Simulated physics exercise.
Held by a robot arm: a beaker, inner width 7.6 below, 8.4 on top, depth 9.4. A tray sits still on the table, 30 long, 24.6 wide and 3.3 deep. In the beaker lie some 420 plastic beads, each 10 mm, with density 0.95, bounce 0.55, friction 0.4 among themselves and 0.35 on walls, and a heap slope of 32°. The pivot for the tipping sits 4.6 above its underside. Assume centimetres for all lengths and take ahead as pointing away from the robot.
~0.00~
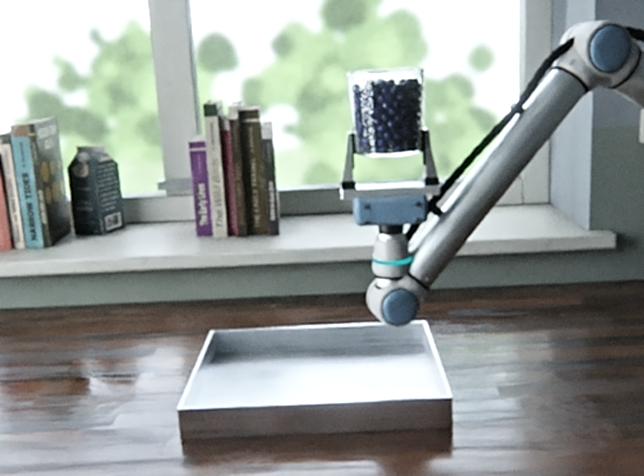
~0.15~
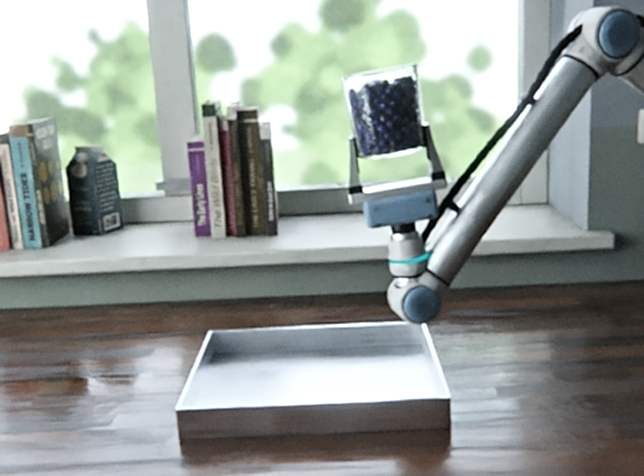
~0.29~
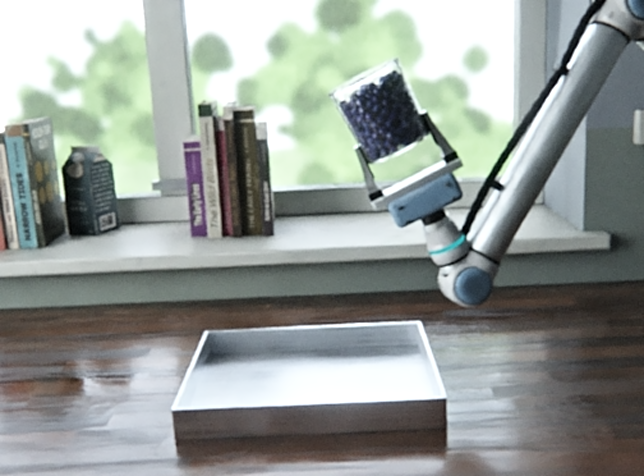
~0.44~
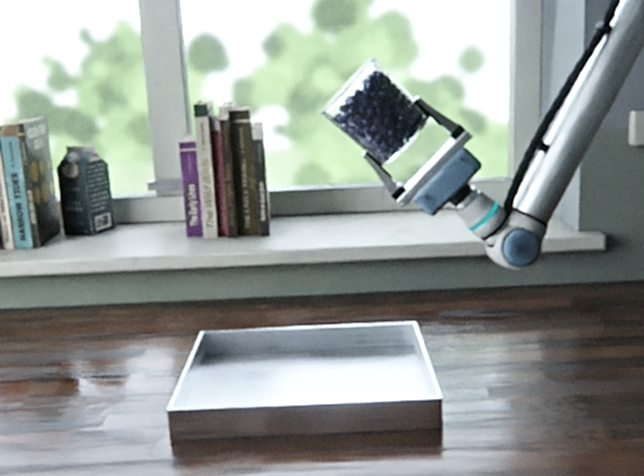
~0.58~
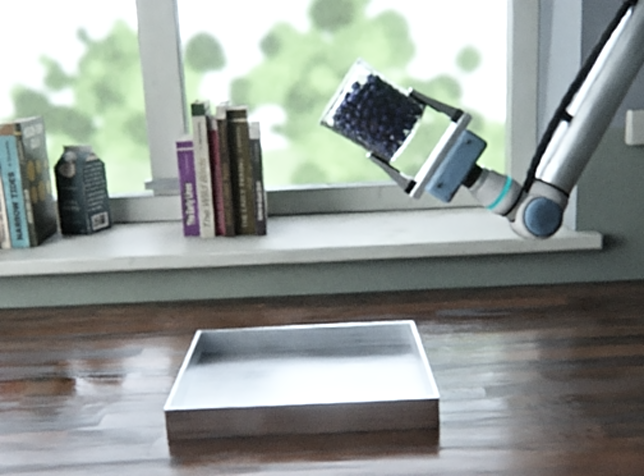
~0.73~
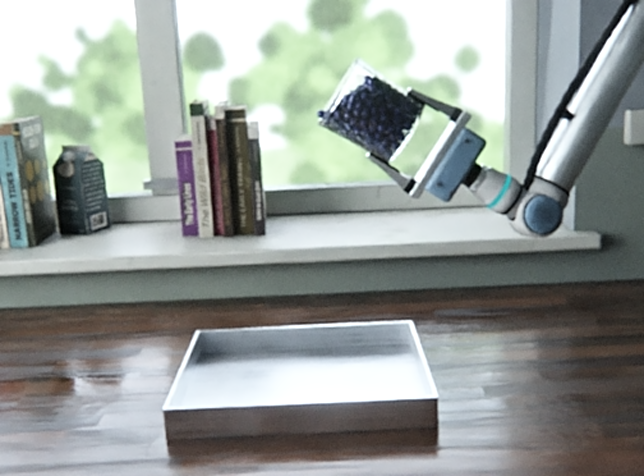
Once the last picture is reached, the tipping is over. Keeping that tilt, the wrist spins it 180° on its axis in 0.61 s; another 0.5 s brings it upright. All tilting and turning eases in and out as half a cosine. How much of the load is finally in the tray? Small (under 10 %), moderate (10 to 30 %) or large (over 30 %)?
Small.
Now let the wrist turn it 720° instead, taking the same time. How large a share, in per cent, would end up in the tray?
Then roughly 5 per cent.
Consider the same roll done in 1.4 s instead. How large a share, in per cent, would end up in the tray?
You'd be looking at some 5 per cent.
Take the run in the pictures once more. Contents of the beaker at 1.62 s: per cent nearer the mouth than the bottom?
Mouth-half share: Approx. 45 in a hundred.
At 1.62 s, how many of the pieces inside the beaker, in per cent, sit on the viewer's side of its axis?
Roughly 55 per cent.
By 1.17 s, tipped 56°, highest piece 39 above the table; 414 in the beaker, 2 in the tray, 3 in flight or on a rim.
By 1.62 s, tipped 23°, highest piece 38 above the table; 403 in the beaker, 7 in the tray, 9 in flight or on a rim.
By 2.04 s, upright, highest piece 39 above the table; 402 in the beaker, 15 in the tray, 2 in flight or on a rim.
By 2.74 s, upright, highest piece 39 above the table; 402 in the beaker, 17 in the tray.
Final count, 402 in the beaker, 17 in the tray. That is 4 % in the tray.
